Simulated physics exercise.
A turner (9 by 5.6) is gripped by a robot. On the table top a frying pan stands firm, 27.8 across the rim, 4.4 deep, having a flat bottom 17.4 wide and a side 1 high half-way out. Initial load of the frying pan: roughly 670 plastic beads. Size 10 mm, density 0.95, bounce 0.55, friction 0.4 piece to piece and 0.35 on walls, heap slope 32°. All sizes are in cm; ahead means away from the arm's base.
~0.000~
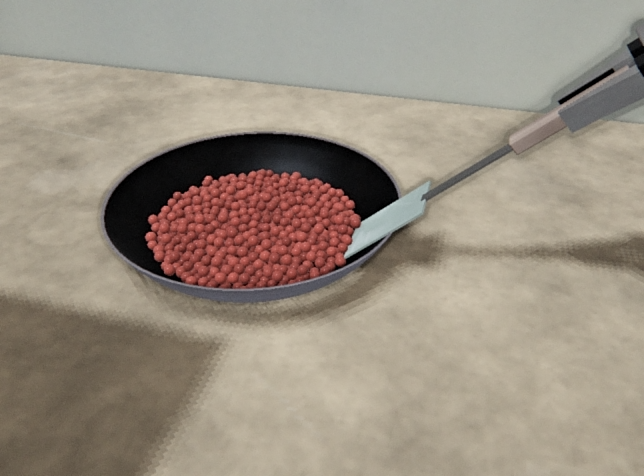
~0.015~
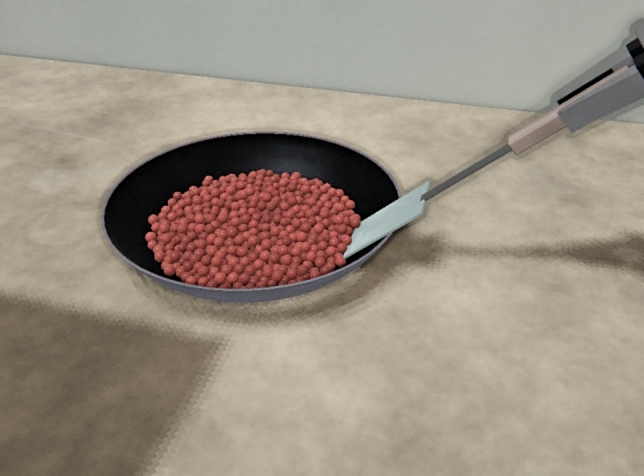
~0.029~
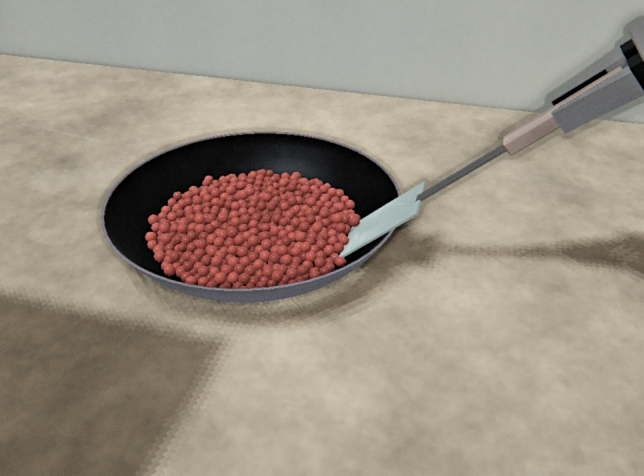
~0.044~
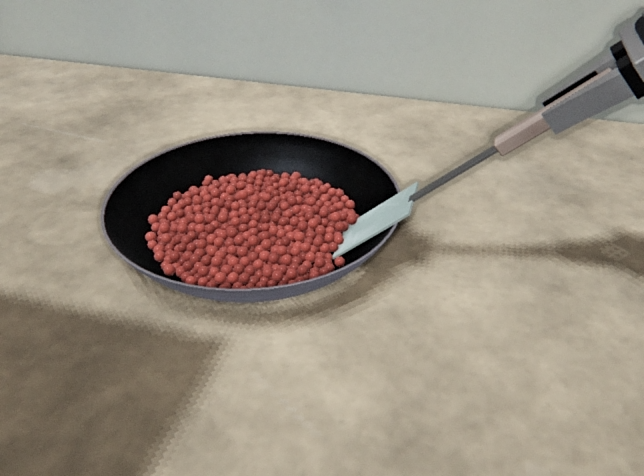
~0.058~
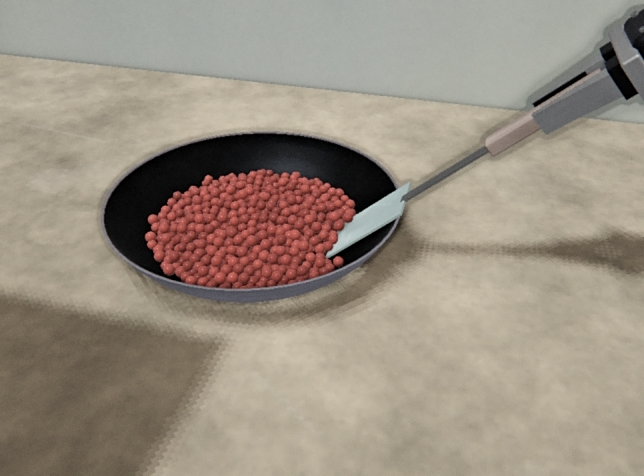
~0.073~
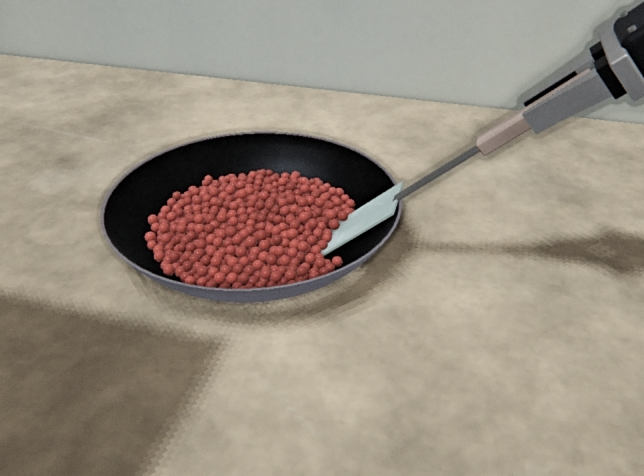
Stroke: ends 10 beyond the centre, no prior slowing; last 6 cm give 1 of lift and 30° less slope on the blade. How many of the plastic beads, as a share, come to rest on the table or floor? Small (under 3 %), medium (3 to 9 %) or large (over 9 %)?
Small.
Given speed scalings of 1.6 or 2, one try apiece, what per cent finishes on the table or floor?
I'd expect close to 0 and then close to 5 percent.
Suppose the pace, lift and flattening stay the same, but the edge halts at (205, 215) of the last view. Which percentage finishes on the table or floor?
My guess is roughly 0 percent.
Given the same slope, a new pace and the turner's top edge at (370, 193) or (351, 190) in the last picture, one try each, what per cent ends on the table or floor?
About 5 and 10 per cent.
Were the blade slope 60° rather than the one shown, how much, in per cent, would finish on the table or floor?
Somewhere around 0 per cent would end on the table or floor.
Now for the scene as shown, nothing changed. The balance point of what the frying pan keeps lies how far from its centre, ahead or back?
Roughly 3.5 centimetres ahead.
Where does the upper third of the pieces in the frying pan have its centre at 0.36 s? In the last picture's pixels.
I'd put it close to (195, 203).
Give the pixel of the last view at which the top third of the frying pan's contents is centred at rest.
The middle lies somewhere around (170, 197).
After 0.22 s, sloping 43°, highest piece 4 above the table; 672 in the frying pan.
After 0.36 s, sloping 34°, highest piece 4 above the table; 672 in the frying pan.
After 0.63 s, sloping 13°, highest piece 5 above the table; 664 in the frying pan, 8 on the table or floor.
After 1.68 s, sloping 13°, highest piece 5 above the table; 664 in the frying pan, 8 on the table or floor.
At rest, 664 in the frying pan, 8 on the table or floor. That is 1 % on the table or floor.
